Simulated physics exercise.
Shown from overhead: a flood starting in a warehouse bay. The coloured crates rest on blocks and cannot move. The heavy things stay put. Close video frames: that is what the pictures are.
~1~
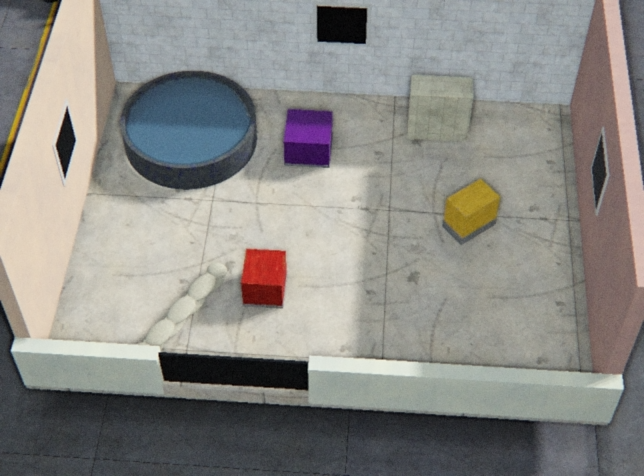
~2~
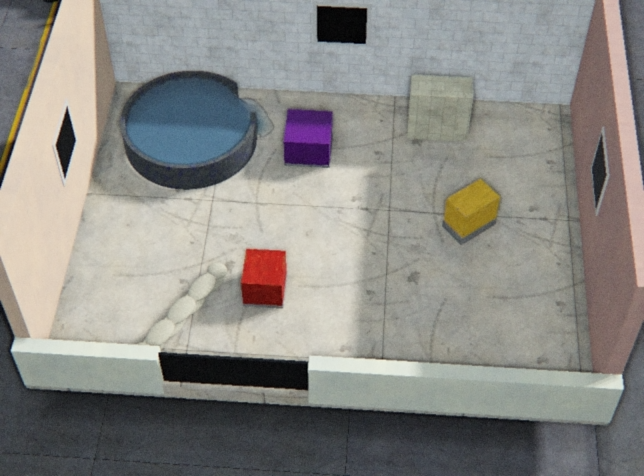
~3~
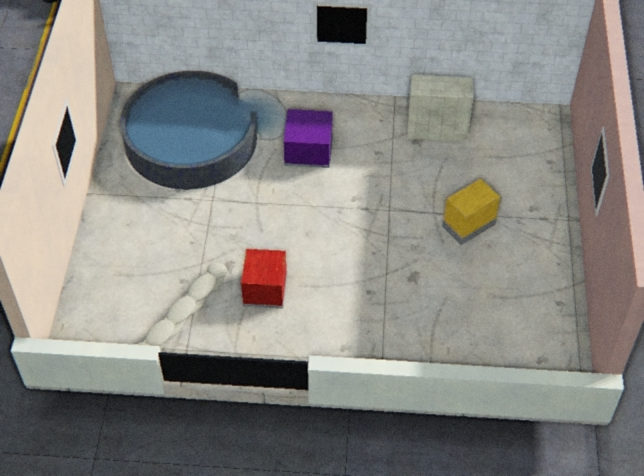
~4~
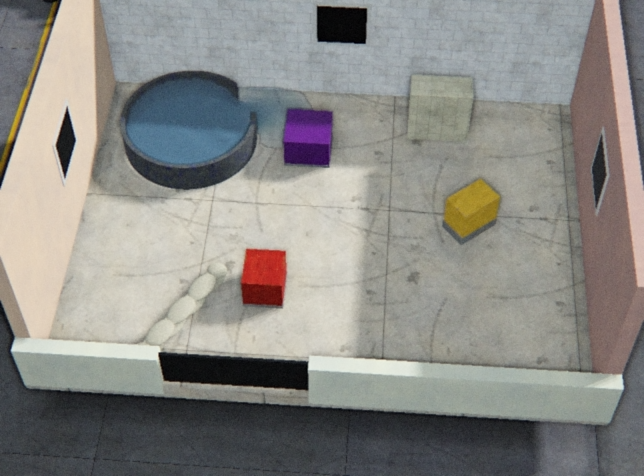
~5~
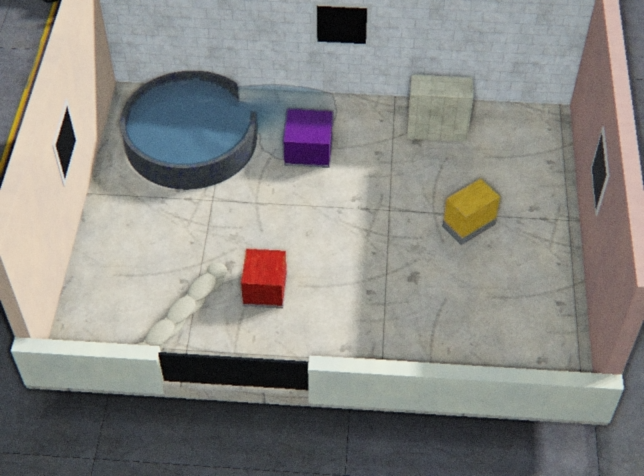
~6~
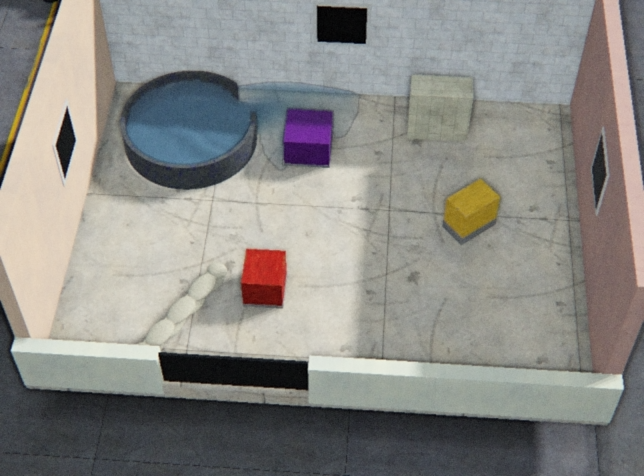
A round pool of still water sat in a walled bay with colored blocks, then a gap opened in its right side and water poured out, spreading rightward along the back wall behind the purple block.
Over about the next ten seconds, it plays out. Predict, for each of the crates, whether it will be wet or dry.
In the end the purple crate doesn't remain clear of the water all along; the yellow crate remains clear of the water all along; the red crate remains clear of the water all along.
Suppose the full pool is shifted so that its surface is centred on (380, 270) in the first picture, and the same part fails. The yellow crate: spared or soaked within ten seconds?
Short answer: The yellow crate is reached.
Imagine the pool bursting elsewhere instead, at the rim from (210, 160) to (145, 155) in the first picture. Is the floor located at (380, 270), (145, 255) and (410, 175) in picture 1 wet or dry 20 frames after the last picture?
In the order given, the spots are swamped, swamped and not soaked.
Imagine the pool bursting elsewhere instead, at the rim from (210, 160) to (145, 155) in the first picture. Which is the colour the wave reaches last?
My pick is the purple-painted one.
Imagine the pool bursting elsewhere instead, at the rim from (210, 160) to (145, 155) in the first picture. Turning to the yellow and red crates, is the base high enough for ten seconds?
Well, the yellow crate is never reached, and the red crate gets reached as well.
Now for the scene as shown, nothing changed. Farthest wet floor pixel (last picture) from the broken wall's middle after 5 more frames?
Approximate pixel: (468, 100).
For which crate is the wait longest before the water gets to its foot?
Pick: The crate marked red.
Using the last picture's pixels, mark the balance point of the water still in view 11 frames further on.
Somewhere near (244, 130).
A moment on, water covers 10 % of the floor; the purple crate water round its plinth, the yellow crate not reached, the red crate not reached.
Next, water covers 15 % of the floor; the purple crate water round its plinth, the yellow crate not reached, the red crate not reached.
Then, water covers 30 % of the floor; the purple crate water round its plinth, the yellow crate water round its plinth, the red crate not reached.
Later, water covers 55 % of the floor; the purple crate water round its plinth, the yellow crate water round its plinth, the red crate water round its plinth.
In the end, water covers 70 % of the floor; the purple crate was topped, the yellow crate stayed above the water, the red crate stayed above the water.
